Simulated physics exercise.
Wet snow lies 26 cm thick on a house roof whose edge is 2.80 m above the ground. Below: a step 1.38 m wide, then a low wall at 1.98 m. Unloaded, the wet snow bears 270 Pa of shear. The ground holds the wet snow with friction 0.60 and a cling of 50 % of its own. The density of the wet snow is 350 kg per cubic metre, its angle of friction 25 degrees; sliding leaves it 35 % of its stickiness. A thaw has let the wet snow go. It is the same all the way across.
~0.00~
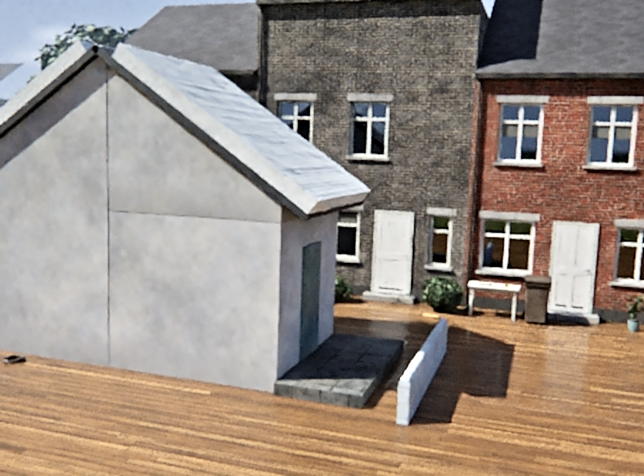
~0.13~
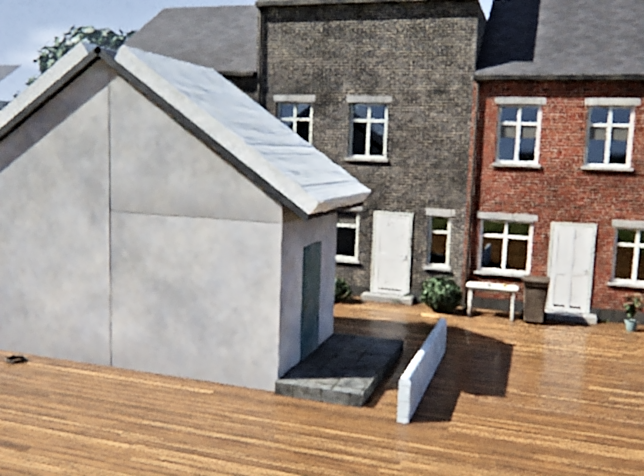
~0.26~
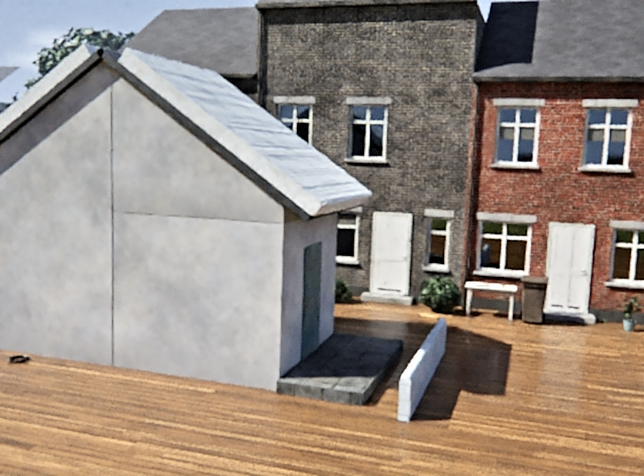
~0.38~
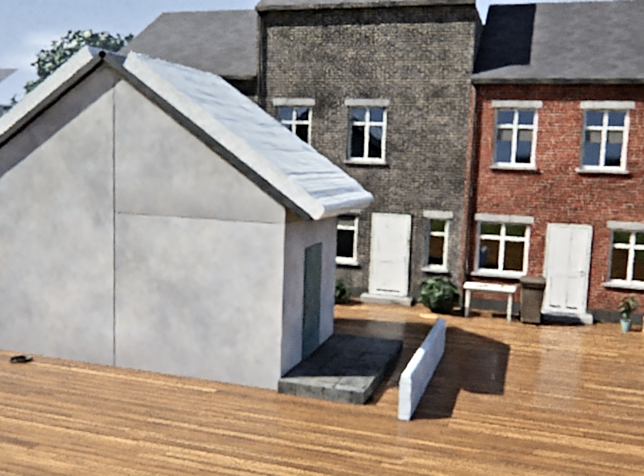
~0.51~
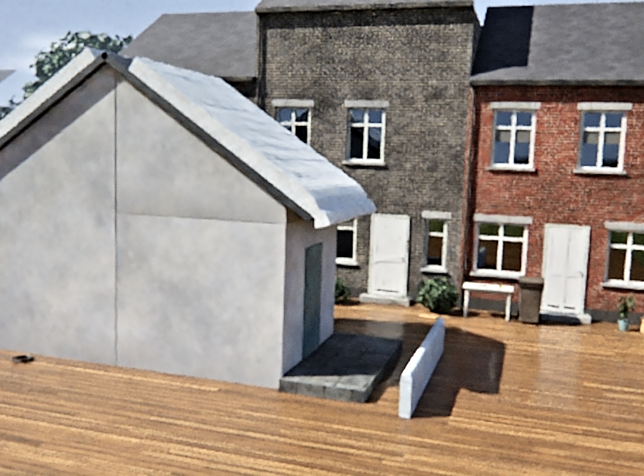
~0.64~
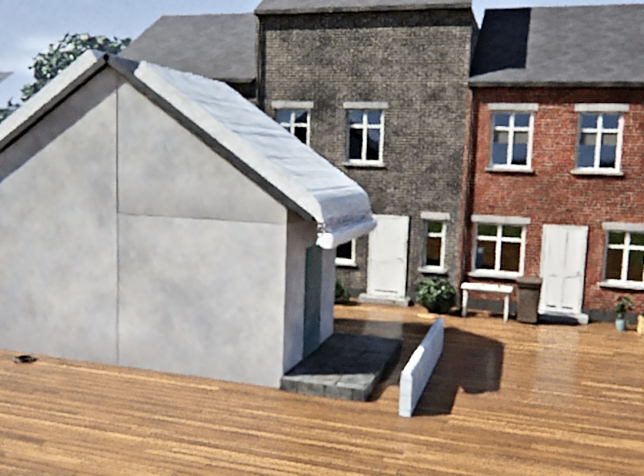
A pale grey house with a white, snow-covered pitched roof stands at left on a glossy wood-plank surface, seen from slightly above. A dark grey step lies by its green door beside a low white wall, with dark brick and red brick houses behind. The white layer slides slowly down the roof, its lower edge bending over the eaves, while the view drifts slightly.
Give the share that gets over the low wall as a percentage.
Expect roughly 16 %.
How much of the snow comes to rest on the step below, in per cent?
Some 40 per cent.
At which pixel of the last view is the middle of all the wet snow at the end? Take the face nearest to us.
Near (382, 384).
By 1.07 s, 89 % is still on the roof and 0 % is past the low wall.
By 1.58 s, 69 % is still on the roof and 0 % is past the low wall.
By 2.09 s, 39 % is still on the roof and 0 % is past the low wall.
By 2.60 s, none is still on the roof and 2 % is past the low wall.
By 3.80 s, at the end, none is still on the roof and 16 % is past the low wall.
